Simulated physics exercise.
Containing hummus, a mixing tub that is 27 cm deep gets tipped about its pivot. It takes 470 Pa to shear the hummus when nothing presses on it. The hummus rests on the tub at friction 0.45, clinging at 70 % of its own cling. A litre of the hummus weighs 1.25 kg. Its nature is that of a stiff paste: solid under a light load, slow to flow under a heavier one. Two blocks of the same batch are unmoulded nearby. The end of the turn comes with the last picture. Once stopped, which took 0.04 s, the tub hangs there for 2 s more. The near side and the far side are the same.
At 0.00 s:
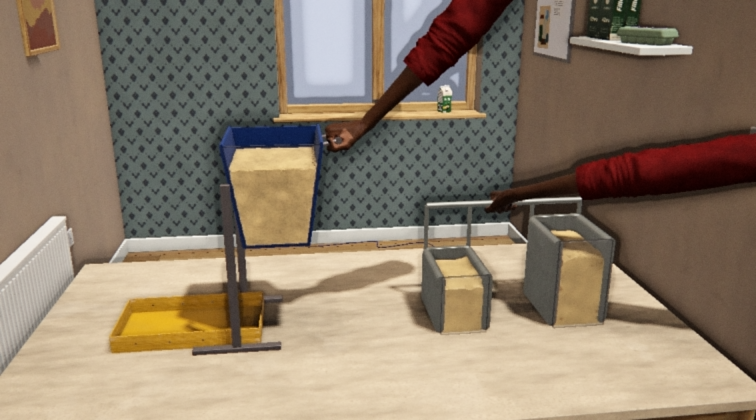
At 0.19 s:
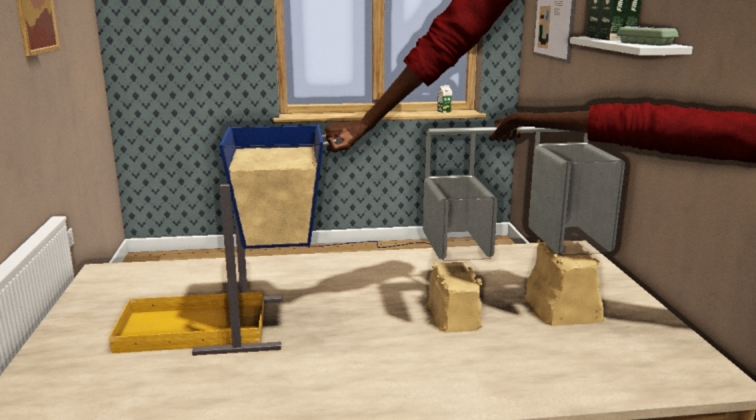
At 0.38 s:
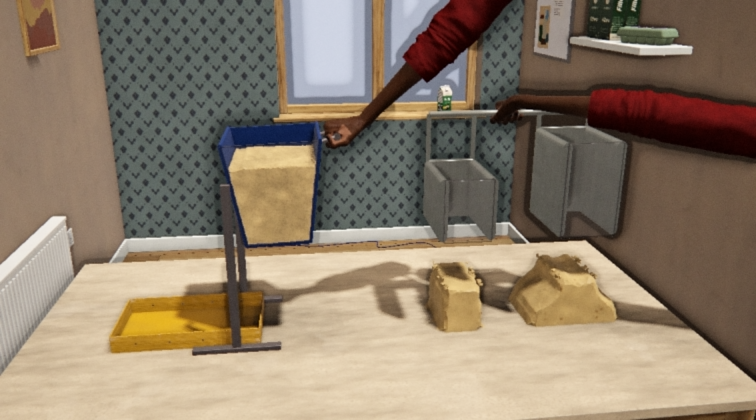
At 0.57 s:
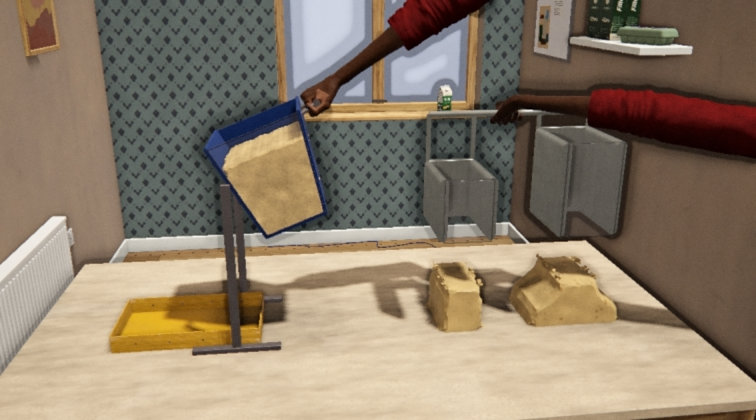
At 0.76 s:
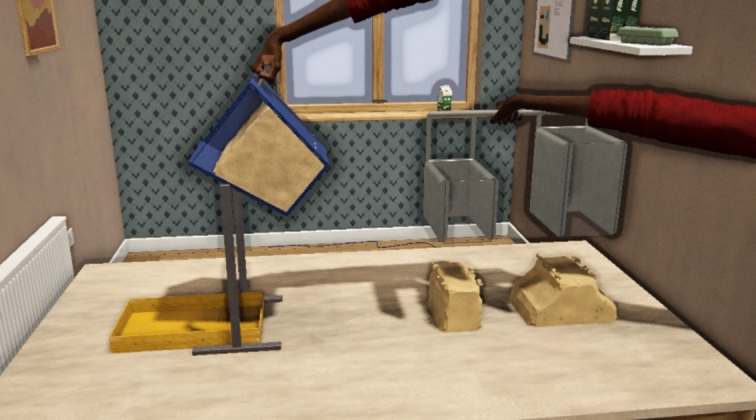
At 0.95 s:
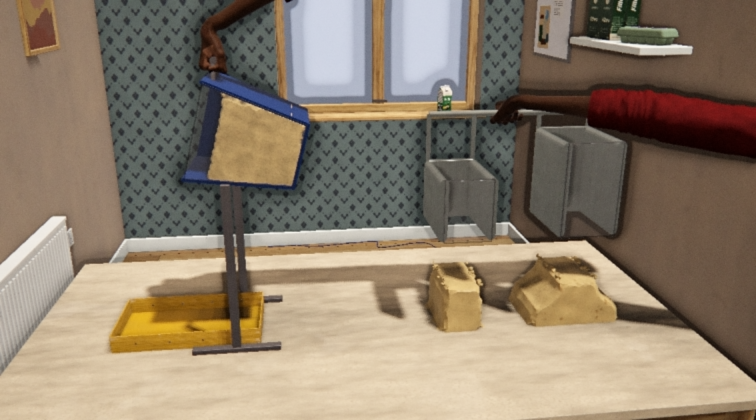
Two dark-skinned arms in red sleeves reach in from the right over a pale wooden table, seen from a fixed, slightly raised view in a room with patterned wallpaper and a window. One lifts two joined grey moulds off beige blocks, the right block slumping wider while the left keeps its shape. The other then turns a blue tub of beige paste leftward on its stand, above a yellow tray.
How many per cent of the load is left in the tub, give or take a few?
I would say close to 100 percent.
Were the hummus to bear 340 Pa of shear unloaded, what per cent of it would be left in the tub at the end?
I'd say around 80 percent.
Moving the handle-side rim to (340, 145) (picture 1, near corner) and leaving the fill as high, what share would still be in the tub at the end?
In that case close to 70 %.
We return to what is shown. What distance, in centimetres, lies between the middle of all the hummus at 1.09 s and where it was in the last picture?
Something like 2 cm, I'd say.
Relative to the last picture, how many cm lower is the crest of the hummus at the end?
3 cm or so.
After 1.09 s, the tub is at 75 degrees and holds 100 %.
After 1.26 s, the tub is at 75 degrees and holds 100 %.
After 1.43 s, the tub is at 75 degrees and holds 100 %.
After 1.60 s, the tub is at 75 degrees and holds 100 %.
After 2.95 s, at the end, the tub is at 75 degrees and holds 100 %.
